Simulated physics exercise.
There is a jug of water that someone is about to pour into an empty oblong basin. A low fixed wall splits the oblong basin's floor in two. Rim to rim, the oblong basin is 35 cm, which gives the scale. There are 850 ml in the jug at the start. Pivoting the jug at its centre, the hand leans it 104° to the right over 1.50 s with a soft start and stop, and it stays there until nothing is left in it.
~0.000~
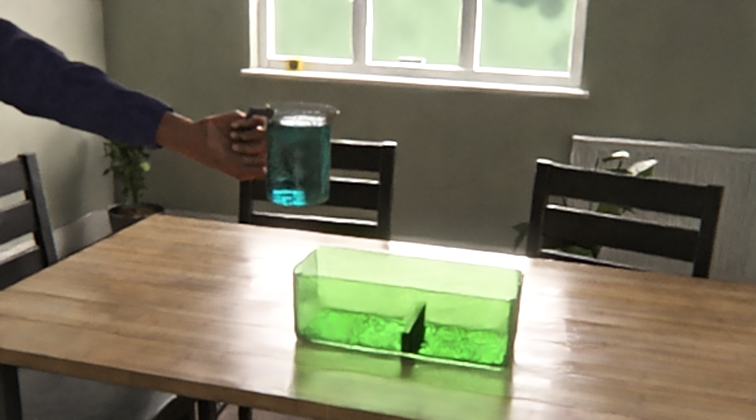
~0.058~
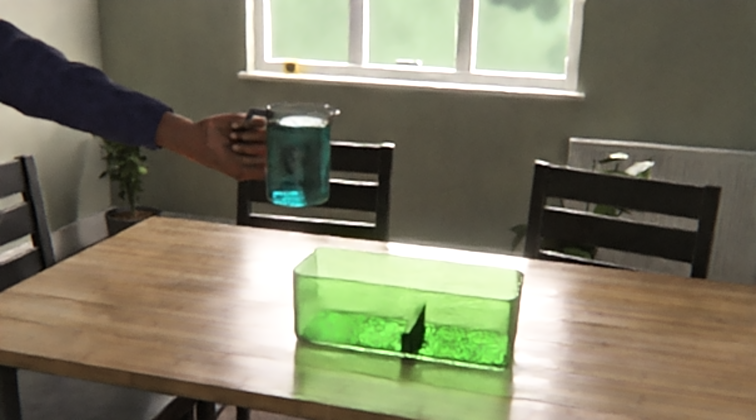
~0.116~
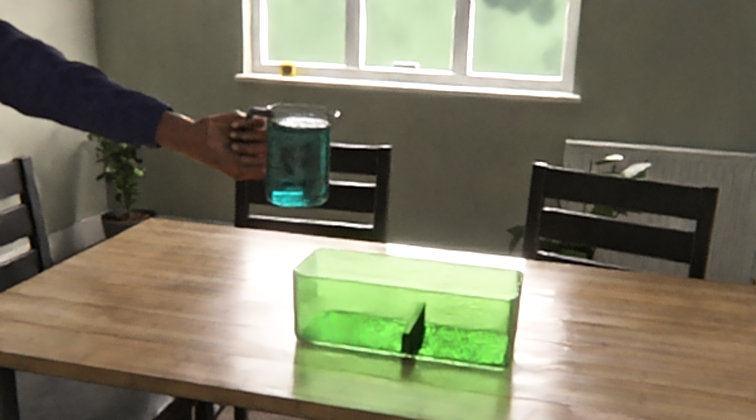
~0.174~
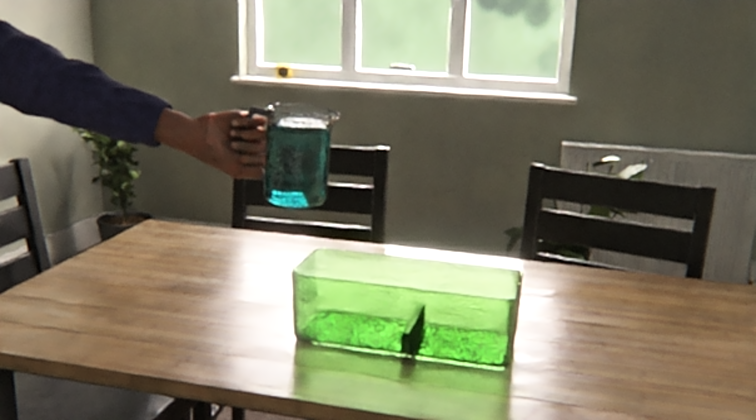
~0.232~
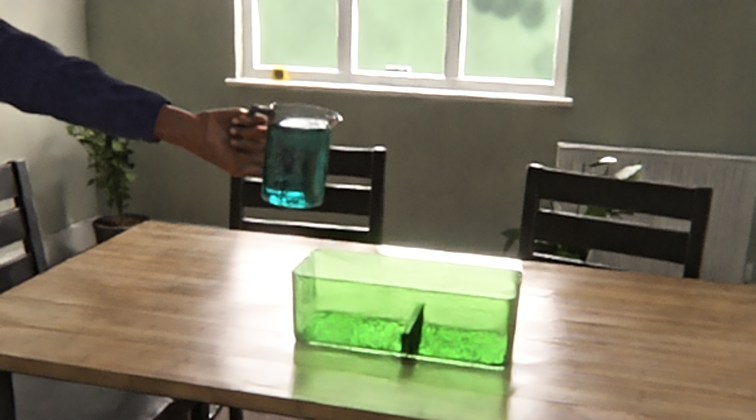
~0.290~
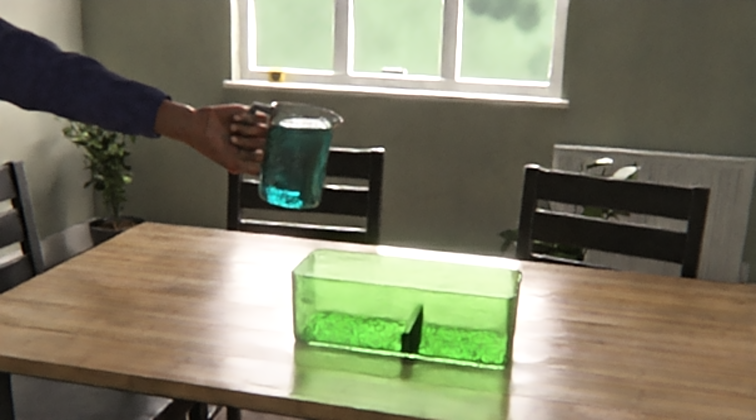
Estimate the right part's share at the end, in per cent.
Roughly 14 per cent is in the right part.
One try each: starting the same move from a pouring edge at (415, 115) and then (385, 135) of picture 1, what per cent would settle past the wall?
It comes to 85 per cent, and then 90 per cent.
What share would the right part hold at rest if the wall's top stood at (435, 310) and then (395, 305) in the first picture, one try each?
5 per cent first, 55 per cent second.
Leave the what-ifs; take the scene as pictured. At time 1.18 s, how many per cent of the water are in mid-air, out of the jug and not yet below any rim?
Near 22 percent.
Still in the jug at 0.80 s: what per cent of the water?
About 92 per cent.
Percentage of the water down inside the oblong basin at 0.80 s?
About 1%.
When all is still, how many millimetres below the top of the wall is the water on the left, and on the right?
Left about 6 mm, right about 30 mm.
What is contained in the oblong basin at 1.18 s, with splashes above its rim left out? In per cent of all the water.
Around 30 parts in a hundred.
After 0.80 s the tilt is 58° and 91 per cent is still to pour, 1 is left of the wall and 0 right of it.
After 1.18 s the tilt is 93° and 48 per cent is still to pour, 30 is left of the wall and 1 right of it.
After 1.57 s the tilt is 104° and 7 per cent is still to pour, 76 is left of the wall and 3 right of it.
After 2.00 s the tilt is 104° and 0 per cent is still to pour, 79 is left of the wall and 14 right of it.
In the end 80 per cent lies left of the wall, 14 right of it and 6 outside.
